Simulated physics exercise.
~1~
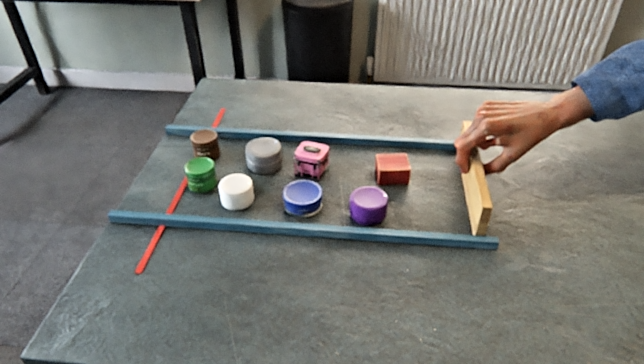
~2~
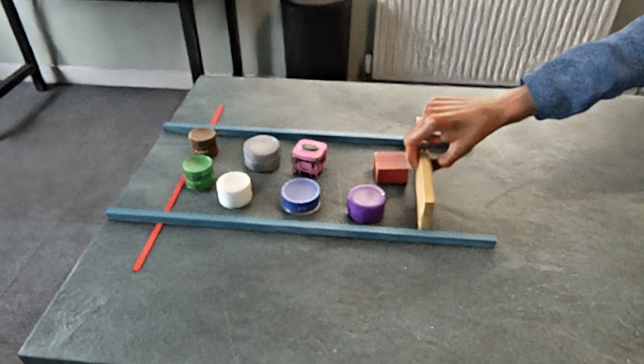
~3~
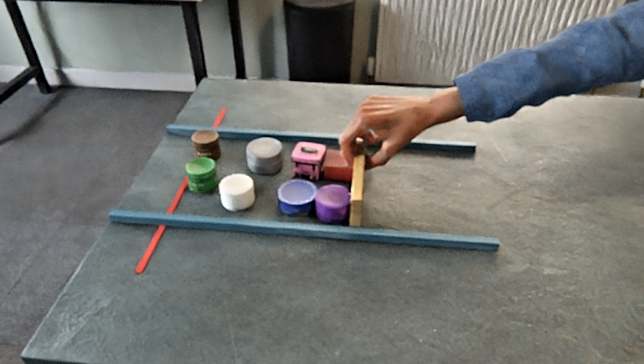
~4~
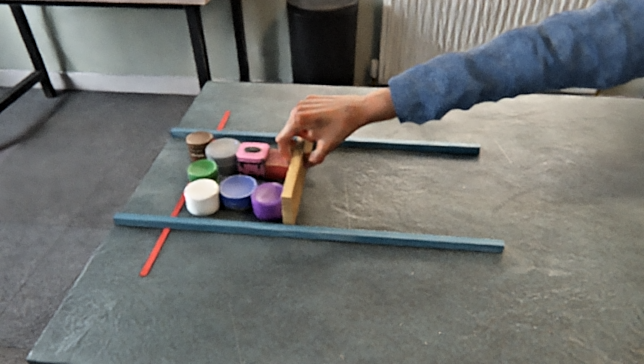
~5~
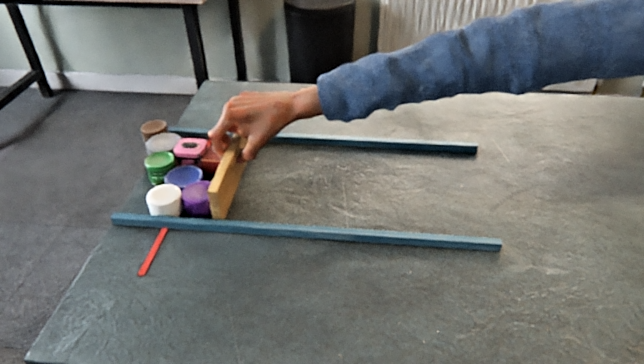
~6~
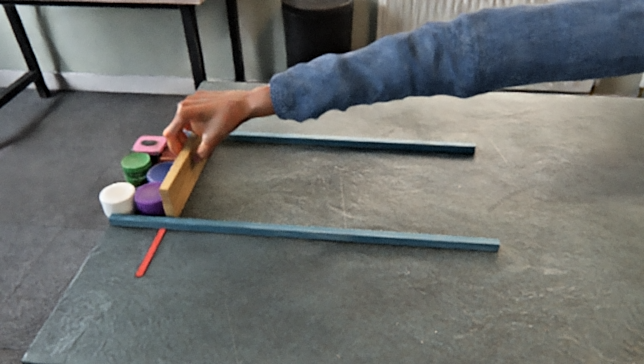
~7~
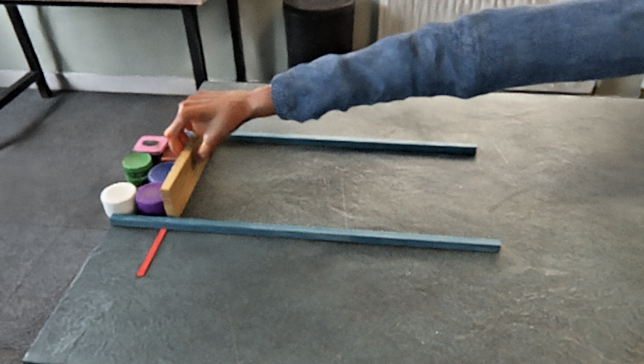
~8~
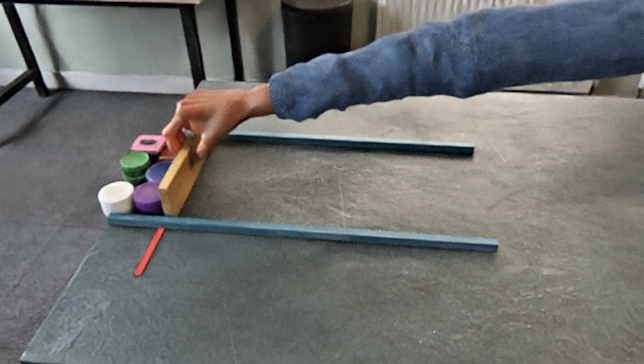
At first, a hand holds a wooden board upright between two blue rails on a grey table, with eight small objects, mostly lids and tubs, scattered to its left. The hand slides the board left, and it reaches the red block and the purple lid, pushing them towards the others. Soon the objects bunch together and move as a cluster over the red tape. The brown tub tilts slightly at the table's edge. As the push continues, the brown tub and grey lid go over and drop out of view. Finally the board stops, with the pink, green, white and purple pieces still crowded at the edge.
